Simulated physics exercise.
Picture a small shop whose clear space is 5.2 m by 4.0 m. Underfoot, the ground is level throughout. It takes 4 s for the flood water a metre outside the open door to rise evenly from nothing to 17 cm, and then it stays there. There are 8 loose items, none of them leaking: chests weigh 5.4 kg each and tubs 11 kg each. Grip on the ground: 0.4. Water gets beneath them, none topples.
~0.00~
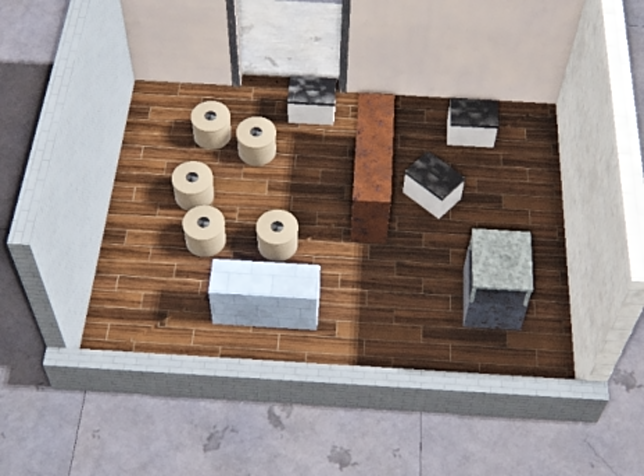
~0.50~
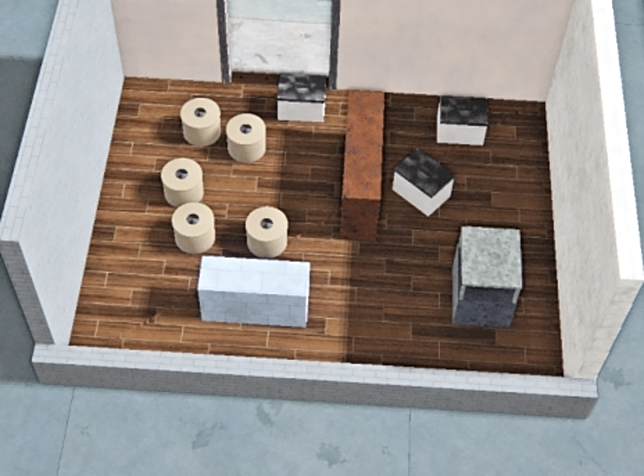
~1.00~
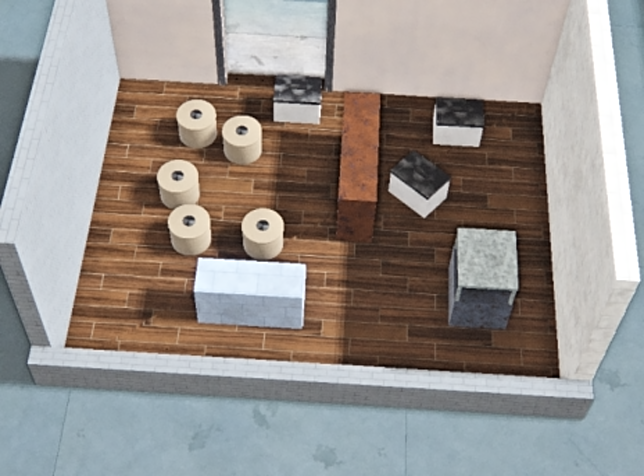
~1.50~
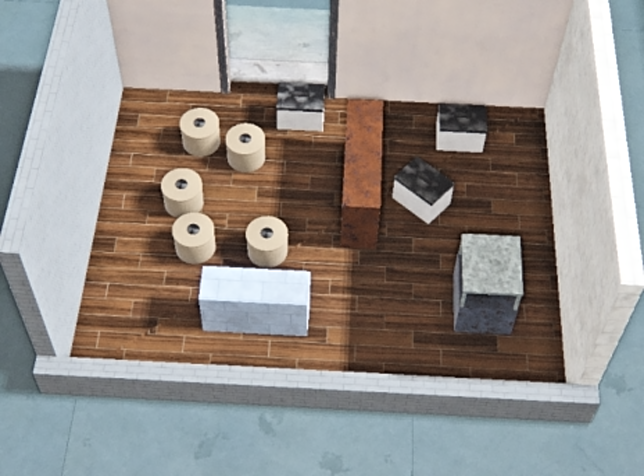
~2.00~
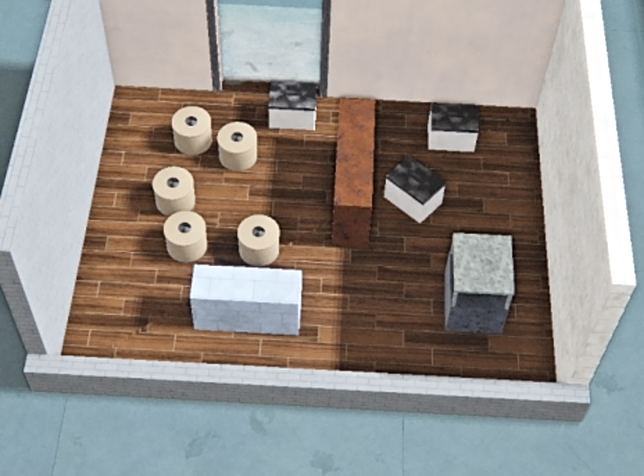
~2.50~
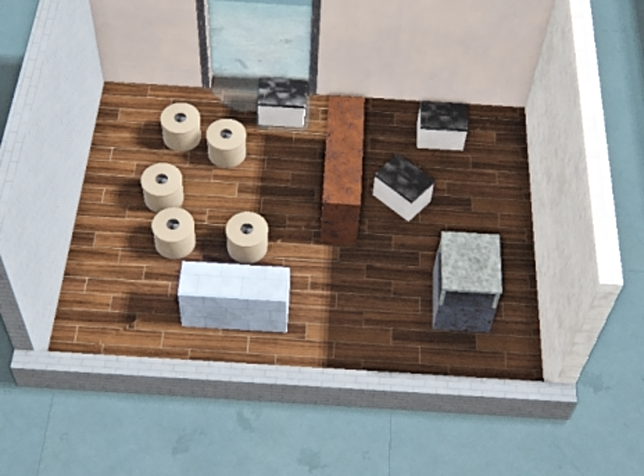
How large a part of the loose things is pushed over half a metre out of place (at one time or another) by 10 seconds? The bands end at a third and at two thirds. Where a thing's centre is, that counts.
The middle of three bands.
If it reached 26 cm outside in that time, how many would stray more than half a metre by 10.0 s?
The count would be 5.
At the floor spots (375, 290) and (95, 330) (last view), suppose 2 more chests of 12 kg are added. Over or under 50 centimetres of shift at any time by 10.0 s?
Inside the limit, then inside the limit.
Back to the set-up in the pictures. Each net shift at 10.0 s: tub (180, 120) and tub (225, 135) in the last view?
In turn: 10 cm, 250 cm.
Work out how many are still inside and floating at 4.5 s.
Total: 1.
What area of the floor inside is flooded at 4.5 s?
That flooded area is roughly 4.0 m2.
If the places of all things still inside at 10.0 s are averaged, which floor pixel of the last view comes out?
I'd put it close to (252, 241) in the last view.
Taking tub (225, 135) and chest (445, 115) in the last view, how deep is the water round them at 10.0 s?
First about 6 cm, second about 1 cm.
After 3.5 s 0 of 8 are over 50 cm from their spots; 0 afloat.
After 4.5 s 1 of 8 are over 50 cm from their spots; 1 afloat.
After 7.0 s 2 of 8 are over 50 cm from their spots; 2 afloat.
After 10.0 s 4 of 8 are over 50 cm from their spots, and 4 have been at some point; 3 afloat.
